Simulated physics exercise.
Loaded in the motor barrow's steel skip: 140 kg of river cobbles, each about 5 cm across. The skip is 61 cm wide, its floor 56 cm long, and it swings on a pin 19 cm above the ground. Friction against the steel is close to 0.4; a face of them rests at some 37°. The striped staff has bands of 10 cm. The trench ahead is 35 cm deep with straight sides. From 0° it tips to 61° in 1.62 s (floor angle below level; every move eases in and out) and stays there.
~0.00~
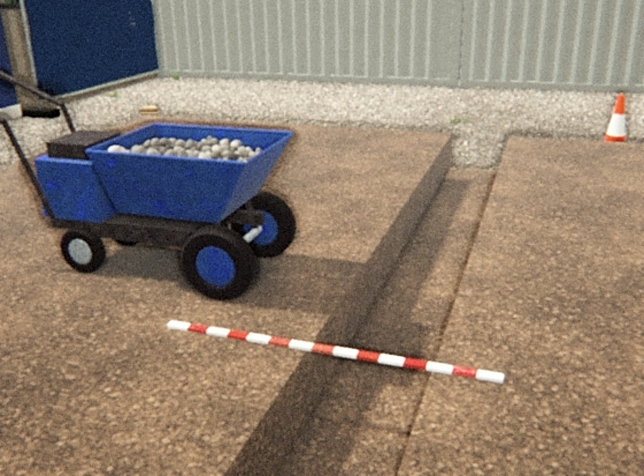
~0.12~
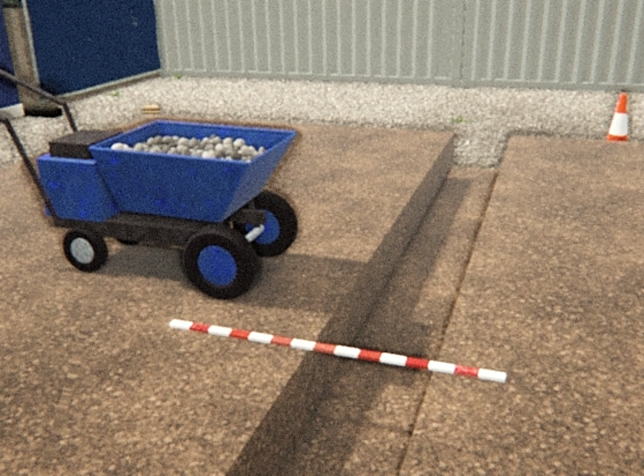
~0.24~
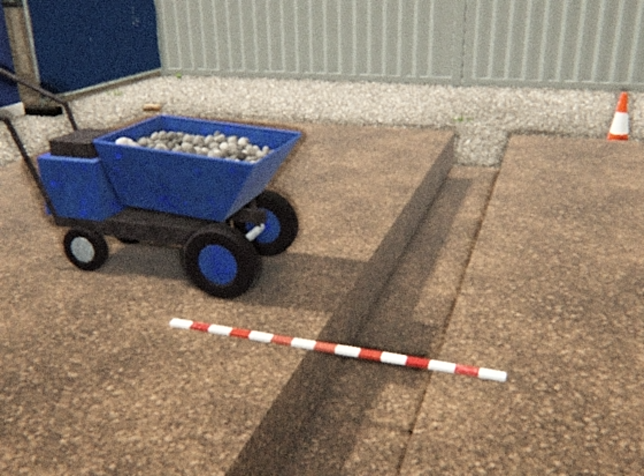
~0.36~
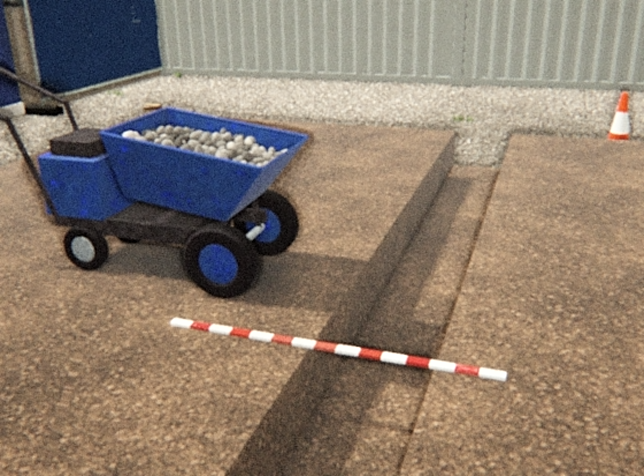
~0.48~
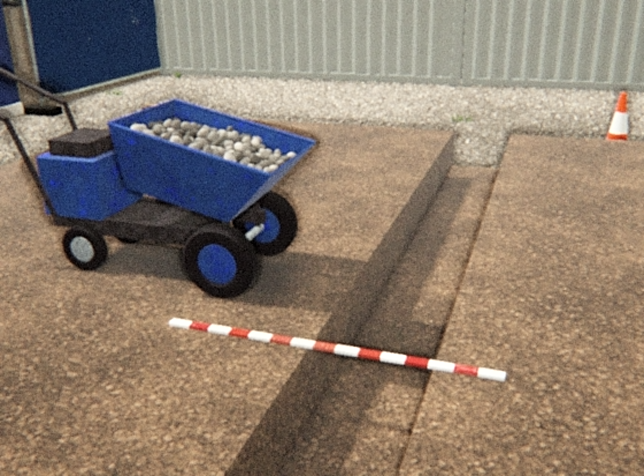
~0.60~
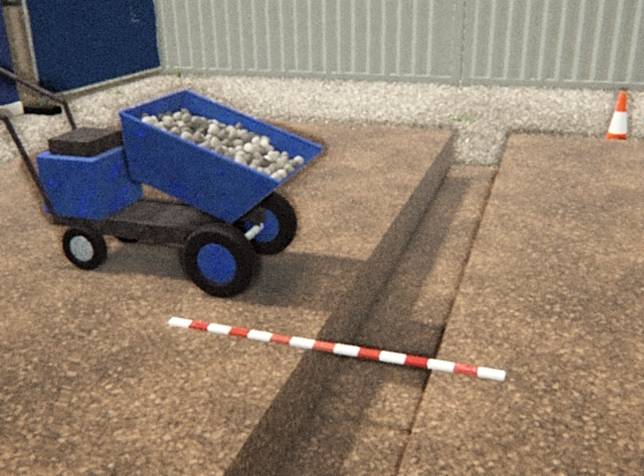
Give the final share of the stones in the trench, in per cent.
Close to 50 in a hundred.
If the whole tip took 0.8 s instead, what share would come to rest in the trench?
Then about 55 per cent.
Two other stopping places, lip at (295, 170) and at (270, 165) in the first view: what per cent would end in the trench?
First some 50, then 50 per cent.
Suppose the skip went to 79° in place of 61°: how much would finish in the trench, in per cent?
In that case some 100 per cent.
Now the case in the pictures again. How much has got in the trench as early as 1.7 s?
Some 15 per cent.
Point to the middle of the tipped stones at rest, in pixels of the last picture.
Their middle is at about (397, 351).
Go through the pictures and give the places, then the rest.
In the first picture, lip at (244, 164), floor tilted 0°, highest stones at (195, 145).
In the second picture, lip at (248, 164), floor tilted 1°, highest stones at (189, 143); the stones move at 0.1 m/s on average.
In the third picture, lip at (253, 165), floor tilted 4°, highest stones at (190, 139); the stones move at 0.2 m/s on average.
In the fourth picture, lip at (261, 169), floor tilted 8°, highest stones at (172, 133); the stones move at 0.3 m/s on average.
In the fifth picture, lip at (270, 175), floor tilted 13°, highest stones at (173, 126); the stones move at 0.4 m/s on average.
In the sixth picture, the skip is at 19°, its lip at (279, 183); the top of the load is at (181, 118); the stones move at 0.4 m/s on average.
After 1.2 s the floor is at 52°; 100 % in the skip; the foremost stones are at (325, 221).
After 1.7 s the floor is at 61°; 86 % in the skip, 14 % in the trench; the foremost stones are at (415, 355).
After 2.1 s the floor is at 61°; 68 % in the skip, 32 % in the trench; the foremost stones are at (447, 352).
After 4.0 s the floor is at 61°; 50 % in the skip, 50 % in the trench; the foremost stones are at (447, 354).
